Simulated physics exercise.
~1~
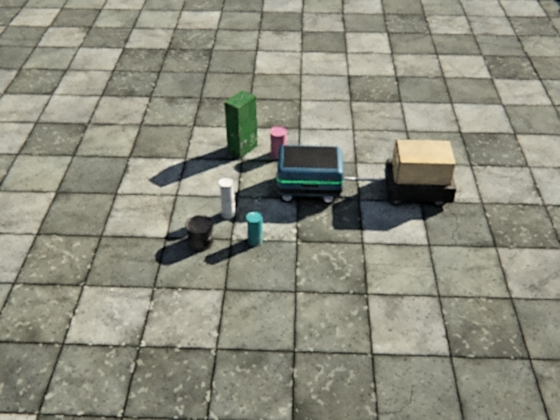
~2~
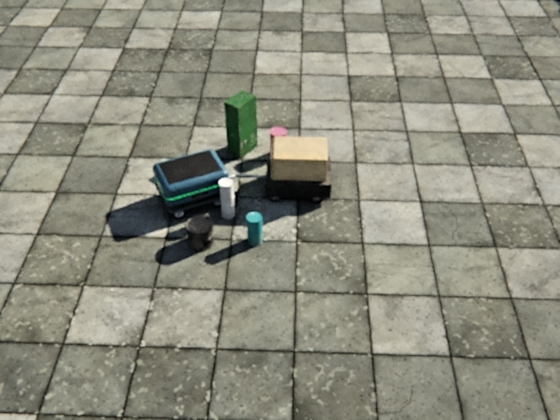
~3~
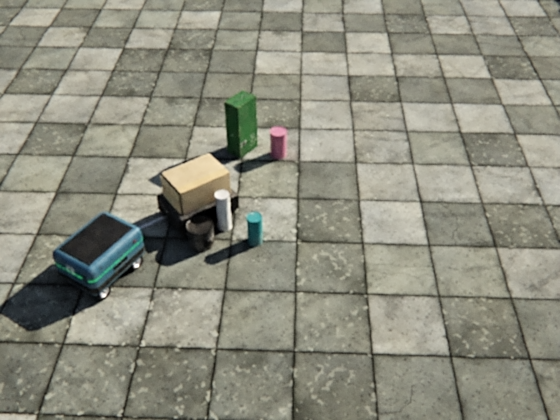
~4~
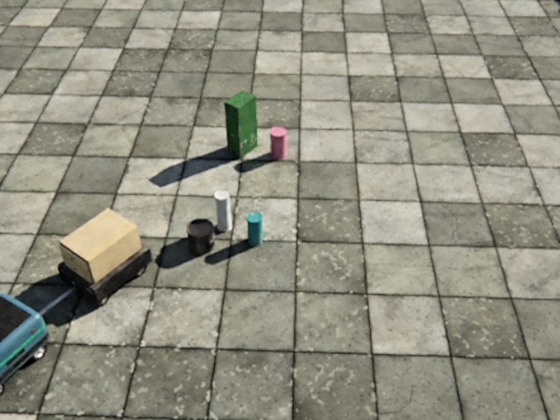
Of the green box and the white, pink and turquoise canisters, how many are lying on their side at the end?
None of them are lying down. The green box and all three canisters are still upright at the end.
